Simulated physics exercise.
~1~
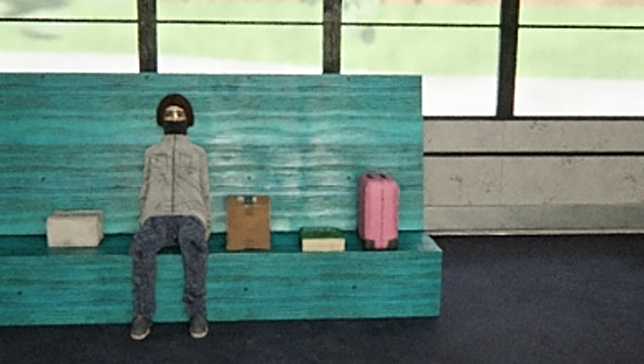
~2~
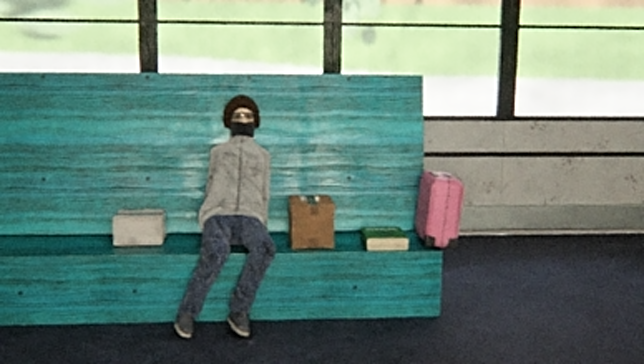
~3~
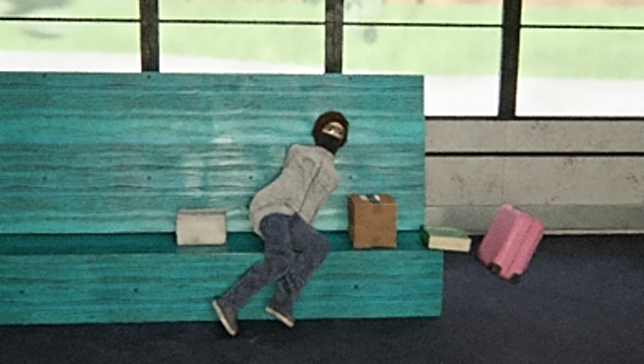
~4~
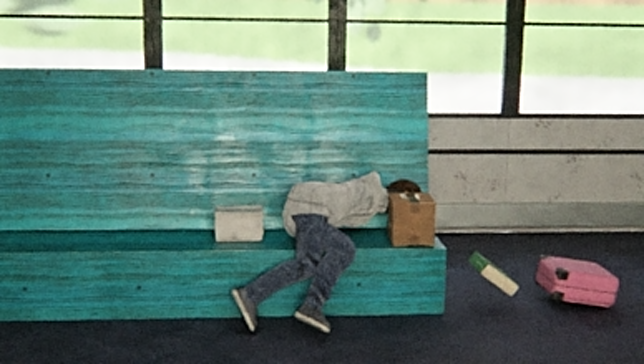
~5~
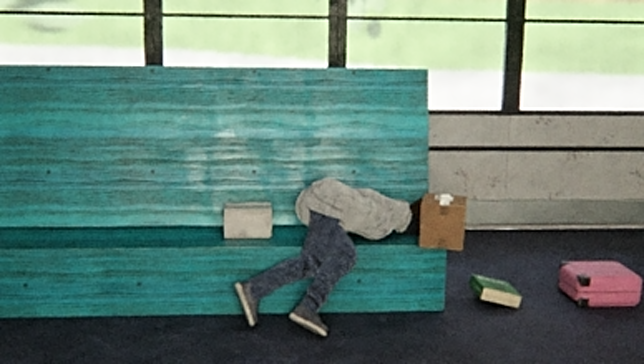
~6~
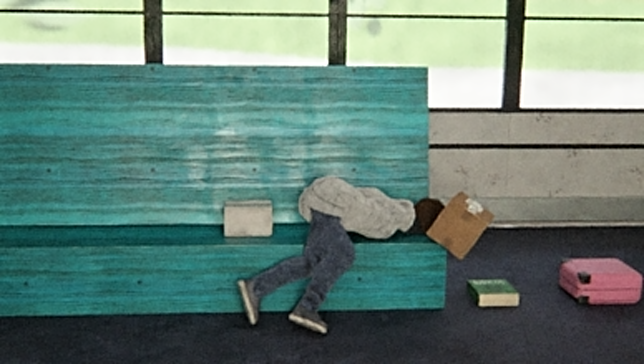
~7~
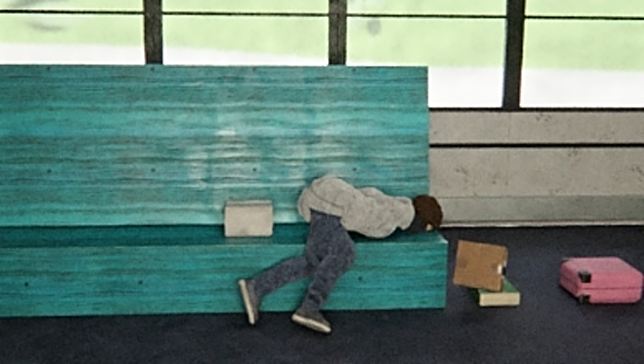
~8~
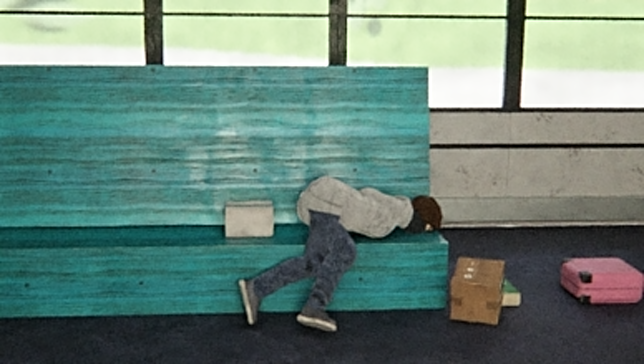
A passenger in a grey jacket and dark cap sits on a teal bench, then slides to the right along with the luggage on either side. The pink case goes off the bench end first, tipping as it falls, and the green item follows it down. The passenger topples sideways, head and chest dropping toward the brown box, while the hips stay on the seat. The box slides past the end, tilts and tumbles to the floor beside the green item. At the end the passenger lies slumped with legs dangling, and only the white carton remains on the bench.
